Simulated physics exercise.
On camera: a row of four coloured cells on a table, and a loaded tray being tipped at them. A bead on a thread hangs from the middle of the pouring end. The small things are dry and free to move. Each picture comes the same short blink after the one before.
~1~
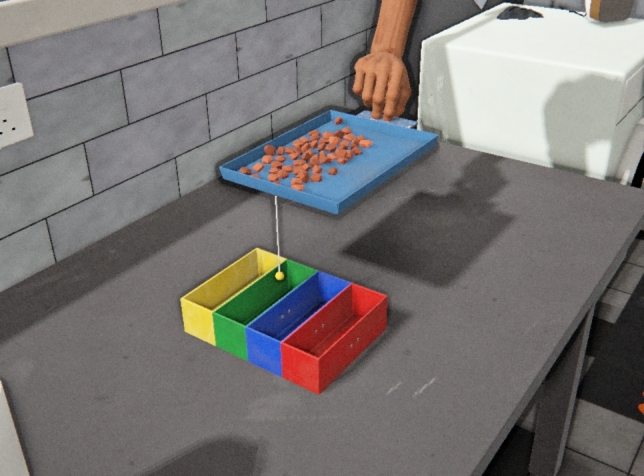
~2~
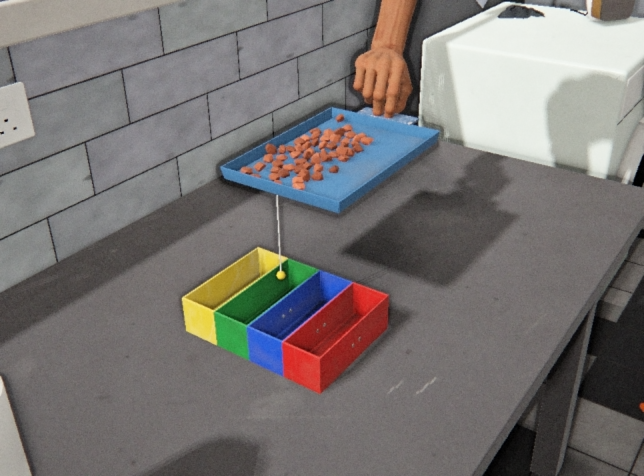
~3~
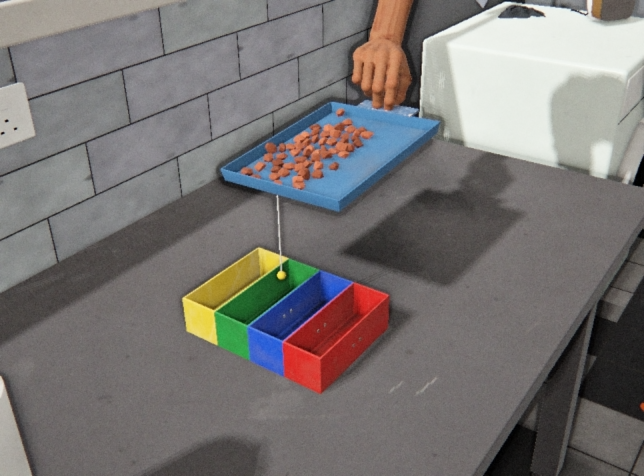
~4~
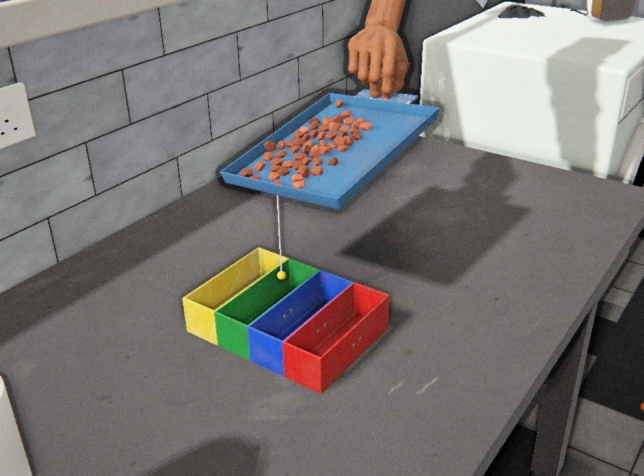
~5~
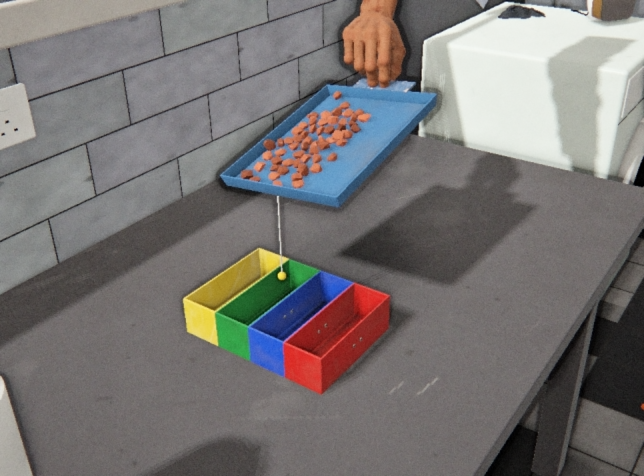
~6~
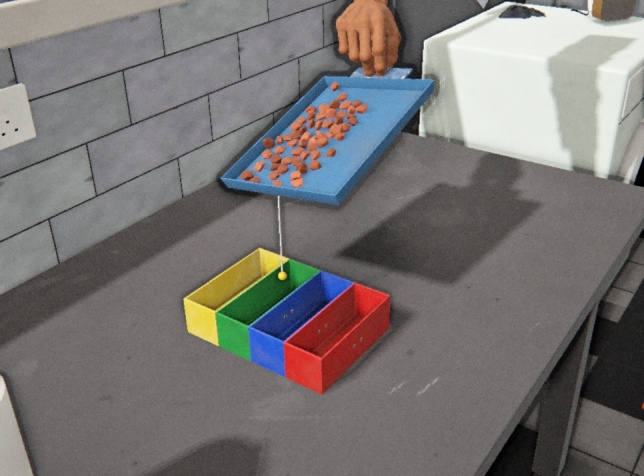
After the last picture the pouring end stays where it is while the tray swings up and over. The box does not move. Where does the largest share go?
Fullest: The yellow cell.
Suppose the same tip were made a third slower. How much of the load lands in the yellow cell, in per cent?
It comes to 50 per cent or so.
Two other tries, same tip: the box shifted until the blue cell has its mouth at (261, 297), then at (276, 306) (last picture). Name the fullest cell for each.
At the first place the green one, at the second that yellow cell.
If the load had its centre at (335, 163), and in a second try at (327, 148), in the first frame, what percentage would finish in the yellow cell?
Roughly 60 per cent, and 50 per cent.
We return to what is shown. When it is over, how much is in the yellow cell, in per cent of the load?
Near 70 %.
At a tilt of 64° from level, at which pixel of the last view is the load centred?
Roughly at (258, 160).
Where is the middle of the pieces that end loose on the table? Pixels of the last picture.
Roughly at (173, 290).
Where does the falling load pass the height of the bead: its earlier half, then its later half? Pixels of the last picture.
The first part at (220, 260); the rest at (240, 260).
Soon, tray tipped steeply; all on the tray.
A while on, tray tipped past a quarter turn; a small part on the tray; about half in the yellow cell; a small part in the green cell; about a third falling or outside the box.
Towards the end, tray tipped past a quarter turn; about two thirds in the yellow cell; a small part in the green cell; about a quarter falling or outside the box.
Finally, tray tipped past a quarter turn; about two thirds in the yellow cell; a small part in the green cell; none in the red cell; none in the blue cell; about a quarter outside the box.
